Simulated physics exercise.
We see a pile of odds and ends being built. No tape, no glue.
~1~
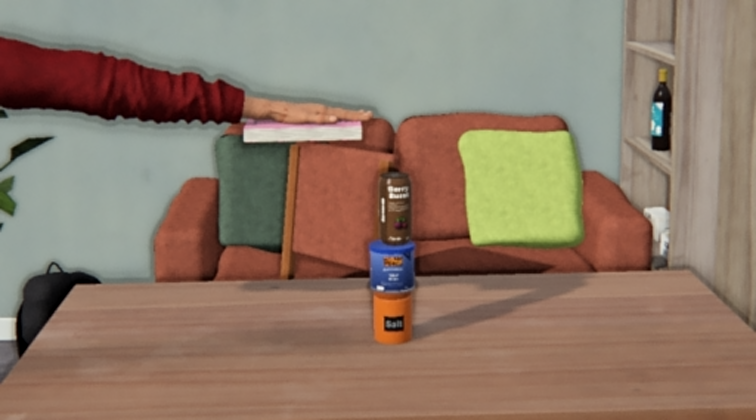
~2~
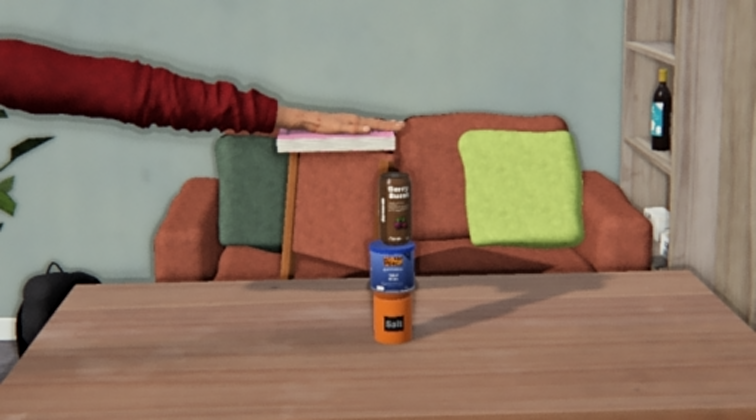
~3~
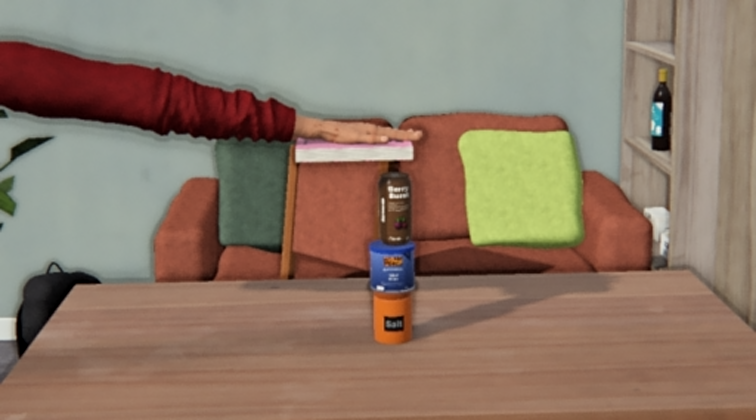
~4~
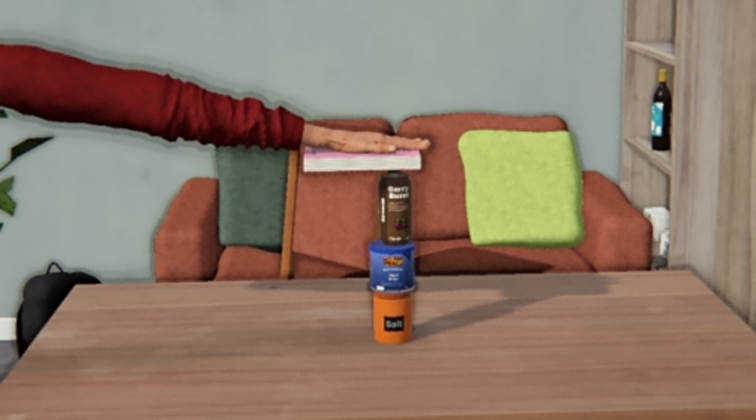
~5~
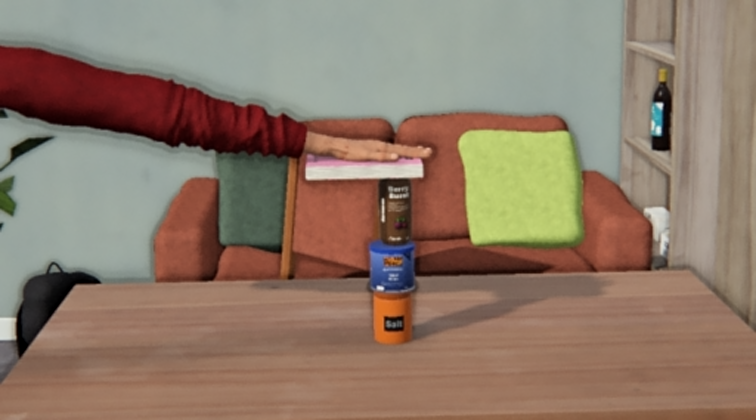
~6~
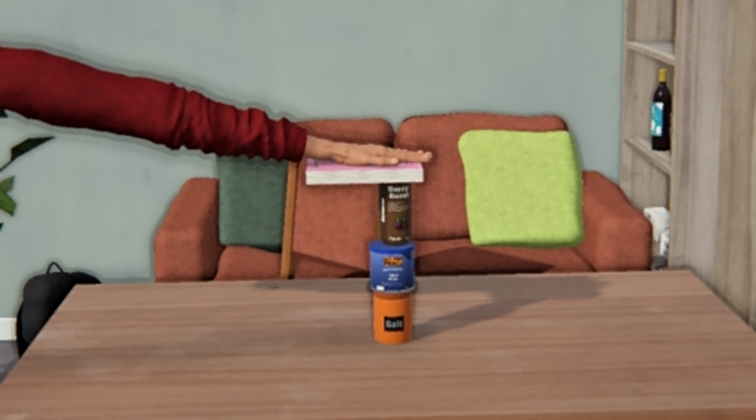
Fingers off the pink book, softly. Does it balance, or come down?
As it turns out, it loses its balance.
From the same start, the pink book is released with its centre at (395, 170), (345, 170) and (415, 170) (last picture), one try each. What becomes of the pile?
First try: It holds; second try: It gives way; third try: It loses its balance.
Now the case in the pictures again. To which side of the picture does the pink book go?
It goes to the left.
Then, 0.40 s after the last picture, pink book now fallen.
Then, 0.50 s after the last picture, things are still on the move.
Then, 0.60 s after the last picture, as before.
Then, 1.70 s after the last picture, nothing new.
At rest, fallen, pink book; the other 3 in place. Seen from the same camera at the end, pink book near (259, 330). The pile comes apart.
